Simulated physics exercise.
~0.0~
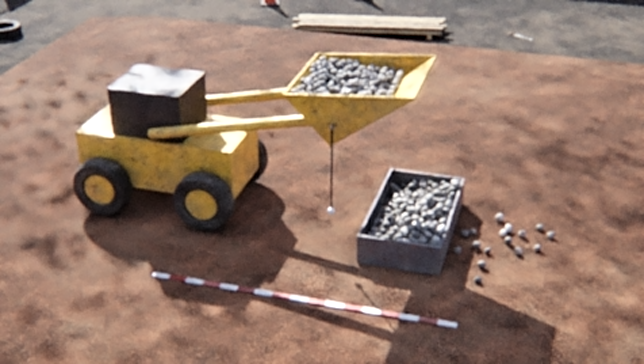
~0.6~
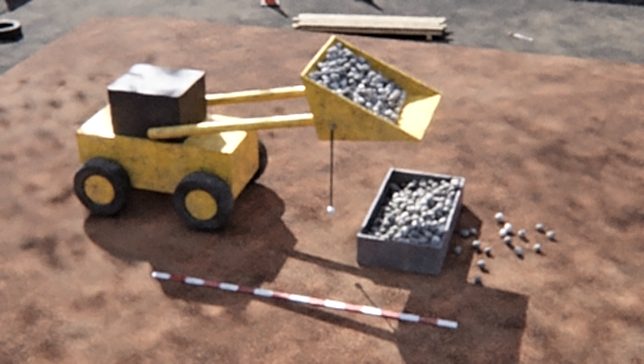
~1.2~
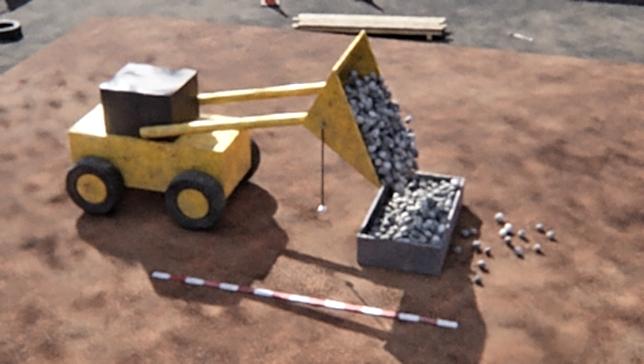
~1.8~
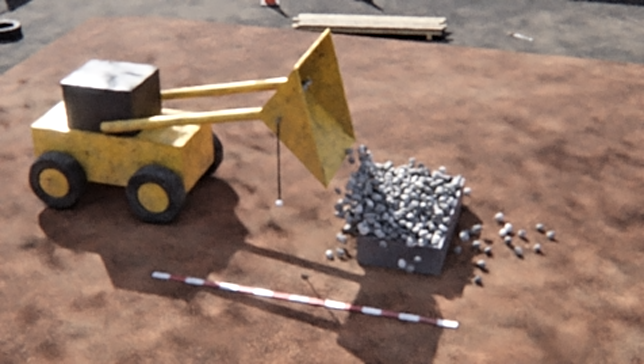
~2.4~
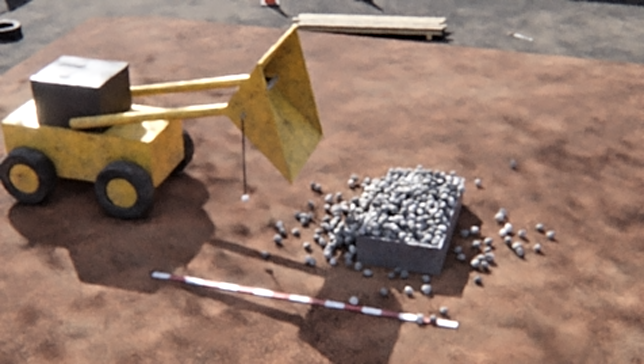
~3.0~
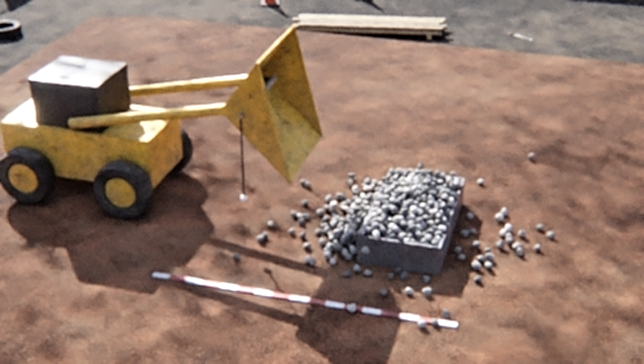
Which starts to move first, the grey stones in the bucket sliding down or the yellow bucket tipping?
The yellow bucket starts tipping first. The grey stones only slide down toward the bin after it has already tilted.
